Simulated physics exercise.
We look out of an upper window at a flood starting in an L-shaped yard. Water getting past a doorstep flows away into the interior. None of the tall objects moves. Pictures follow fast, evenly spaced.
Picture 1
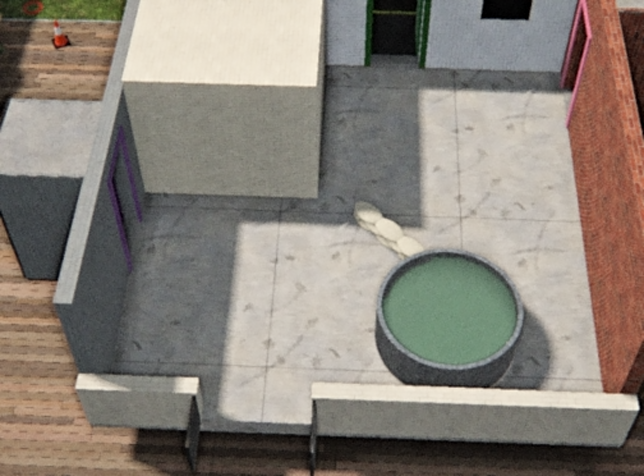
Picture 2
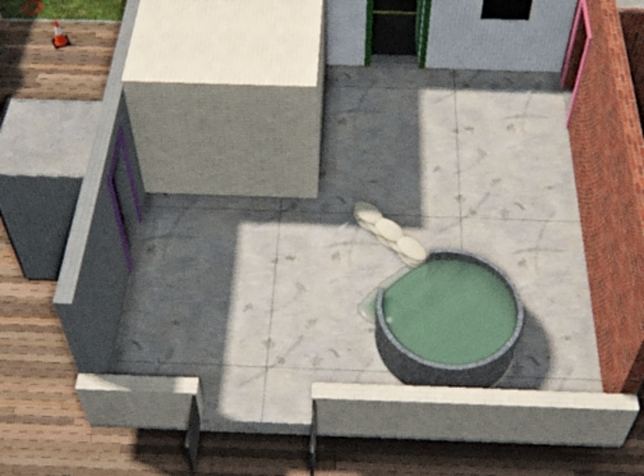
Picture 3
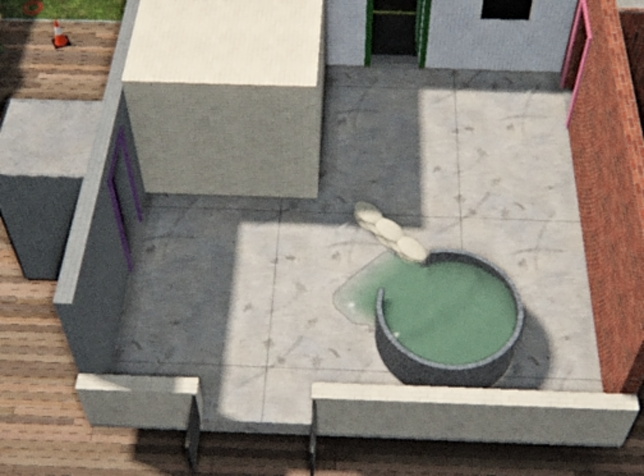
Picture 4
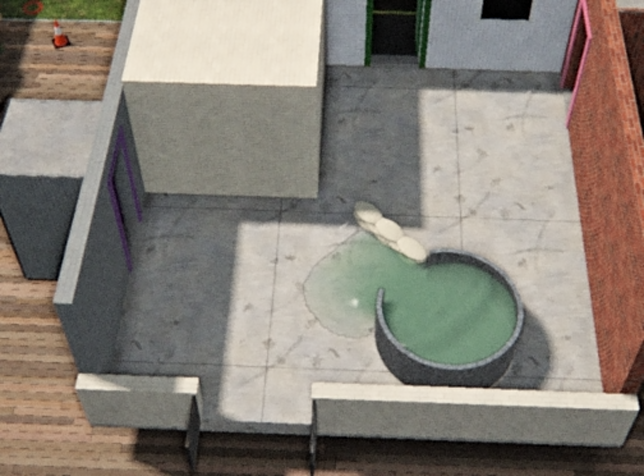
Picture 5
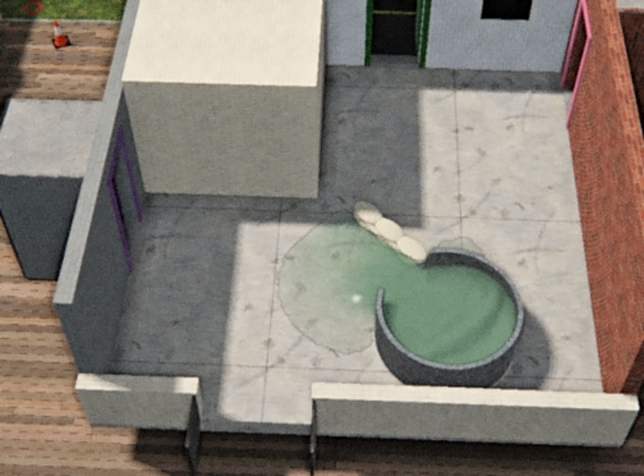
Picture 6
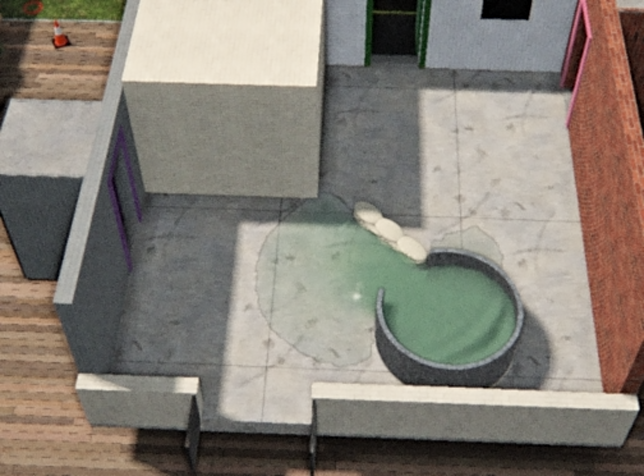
A round, dark-rimmed pool of green water stands at the lower right of a pale paved yard, seen from high above by a still camera. Pale sandbags lie beside it, with a cream block at upper left, a brick wall at right and low white walls in front. Water pours through a gap in the rim, spreading leftward in a thin, widening green sheet, then around the sandbags.
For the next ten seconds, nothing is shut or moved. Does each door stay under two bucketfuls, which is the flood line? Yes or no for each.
Purple door - no, it floods; pink door - yes, stays under; green door - yes, stays under.
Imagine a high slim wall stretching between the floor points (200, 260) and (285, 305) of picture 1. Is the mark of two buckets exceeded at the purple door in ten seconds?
As for that door, the purple one overshoots.
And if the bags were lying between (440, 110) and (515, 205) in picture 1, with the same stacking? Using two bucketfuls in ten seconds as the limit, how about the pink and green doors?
As for the pink door, it exceeds it; as for the green door, it exceeds it.
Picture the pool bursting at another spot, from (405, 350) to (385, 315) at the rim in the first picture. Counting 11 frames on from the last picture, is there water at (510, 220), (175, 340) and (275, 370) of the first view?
Bone-dry, submerged, submerged.
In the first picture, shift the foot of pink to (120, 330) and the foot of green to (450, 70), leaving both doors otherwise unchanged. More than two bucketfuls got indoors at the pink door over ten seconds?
Well, in that case the pink door tops the limit.
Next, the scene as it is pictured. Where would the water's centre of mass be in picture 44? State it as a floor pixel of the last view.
Around pixel (295, 288) of the last picture.
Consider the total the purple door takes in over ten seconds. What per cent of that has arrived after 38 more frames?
I make it 95 per cent.
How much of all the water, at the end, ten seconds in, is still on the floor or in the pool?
Around 78 parts in a hundred.
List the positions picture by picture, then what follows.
In the first frame, still water in the pool at (449, 309).
In the second frame, the front is at (363, 311), out from the gap on the pool's far side.
In the third frame, the front is at (340, 303), out from the gap on the pool's far side.
In the fourth frame, water pours out on the pool's far side and has run to (311, 283).
In the fifth frame, water pours out on the pool's far side and has run to (290, 258).
In the sixth frame, water pours out on the pool's far side and has run to (320, 196).
A moment on, water covers 25 % of the floor; the purple door not reached, the pink door not reached, the green door not reached.
Next, water covers 35 % of the floor; the purple door under two buckets in, the pink door not reached, the green door not reached.
Then, water covers 40 % of the floor; the purple door far over two buckets in, the pink door not reached, the green door wet at the sill, nothing in.
Later, water covers 60 % of the floor; the purple door far over two buckets in, the pink door not reached, the green door wet at the sill, nothing in.
In the end, water covers 70 % of the floor; the purple door far over two buckets in, the pink door wet at the sill, nothing in, the green door wet at the sill, nothing in.
